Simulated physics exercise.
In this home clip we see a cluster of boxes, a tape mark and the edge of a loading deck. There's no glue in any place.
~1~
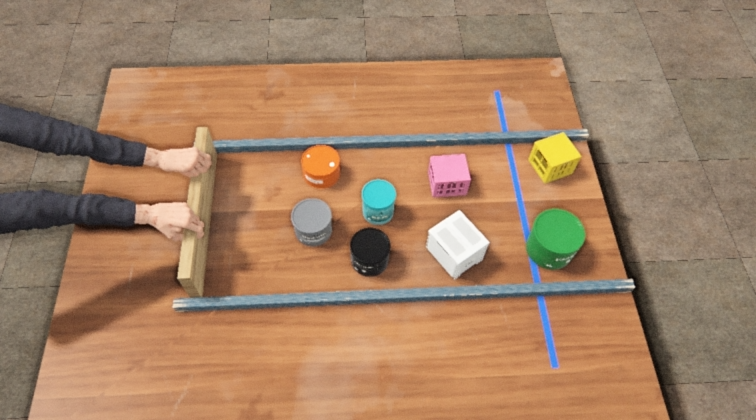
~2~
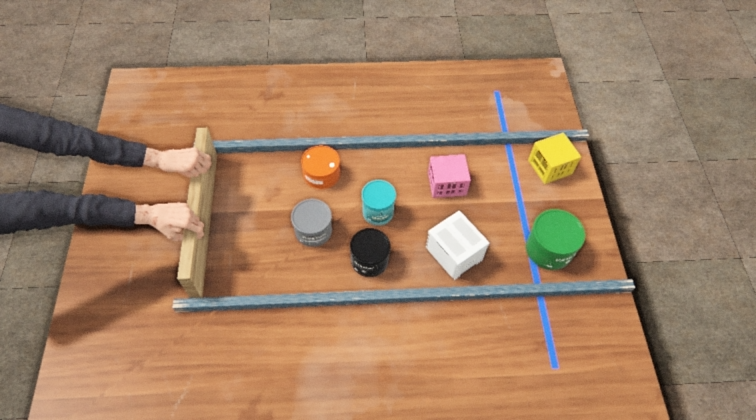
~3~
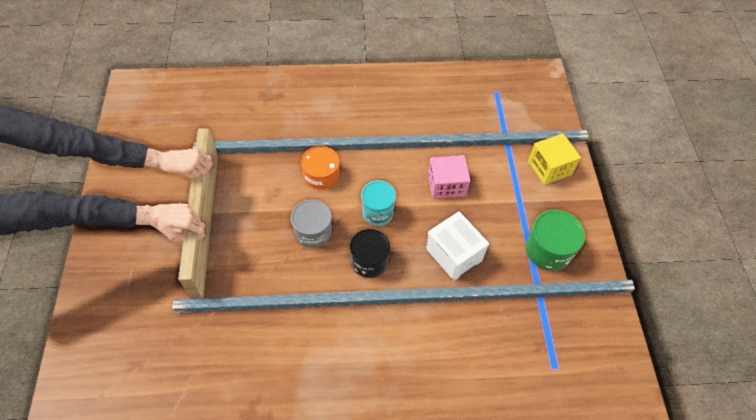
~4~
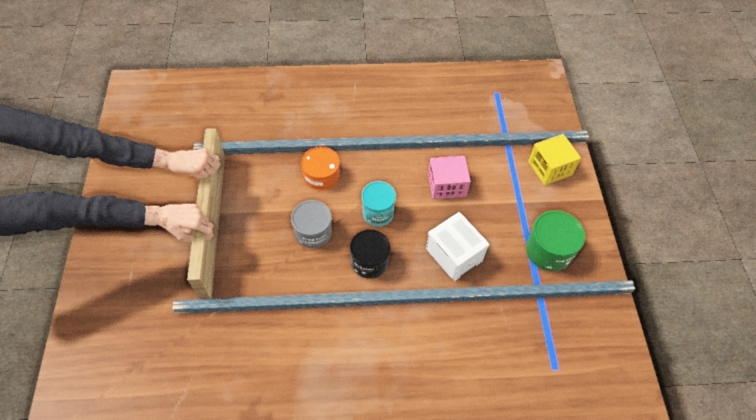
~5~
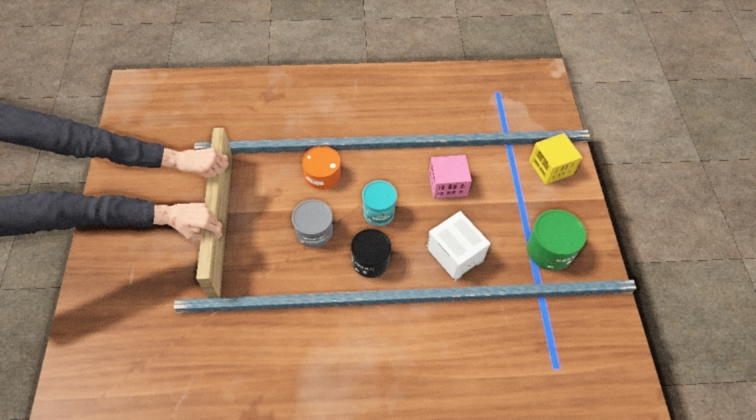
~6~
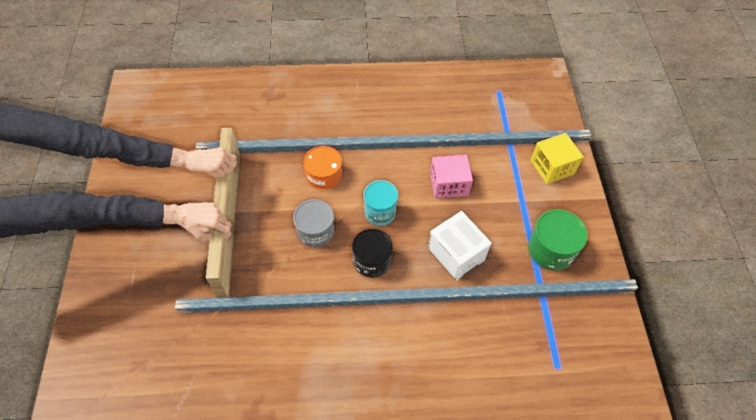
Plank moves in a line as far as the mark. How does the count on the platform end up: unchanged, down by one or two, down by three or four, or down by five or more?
It ends down by one or two.
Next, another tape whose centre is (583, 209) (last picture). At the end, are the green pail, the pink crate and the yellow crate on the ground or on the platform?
Taking them in turn: Green pail ends up off it, pink crate ends up off it, yellow crate ends up off it.
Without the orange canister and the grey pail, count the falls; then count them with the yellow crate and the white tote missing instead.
First 1, second 0.
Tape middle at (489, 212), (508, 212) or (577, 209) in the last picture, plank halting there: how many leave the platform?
Try by try, 0, 0 and 4.
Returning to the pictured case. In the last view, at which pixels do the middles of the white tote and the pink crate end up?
White tote at about (594, 239), pink crate at about (576, 190).
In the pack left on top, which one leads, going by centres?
Answer: The yellow crate.
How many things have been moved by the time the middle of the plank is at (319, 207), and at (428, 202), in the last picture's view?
2 and 6.
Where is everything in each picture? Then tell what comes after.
The first picture shows yellow crate (554, 158); green pail (554, 240); pink crate (449, 176); plank (200, 210); tape (522, 210).
The second picture shows green pail (554, 240); plank (200, 210).
The third picture shows pink crate (448, 177); turquoise pail (378, 204).
The fourth picture shows yellow crate (554, 160); white tote (456, 247).
The fifth picture shows green pail (555, 241); orange canister (322, 168).
The sixth picture shows yellow crate (556, 159); green pail (556, 241); pink crate (451, 177); plank (225, 210); tape (524, 211).
Early on, none off yet; yellow crate at rest near (556, 159); green pail at rest near (556, 241); pink crate at rest near (451, 177).
A while later, none off yet; yellow crate at rest near (556, 159); green pail at rest near (556, 241); pink crate travelled about its own width near (478, 180).
Finally, the number that fall off is one or two; lost, green pail.
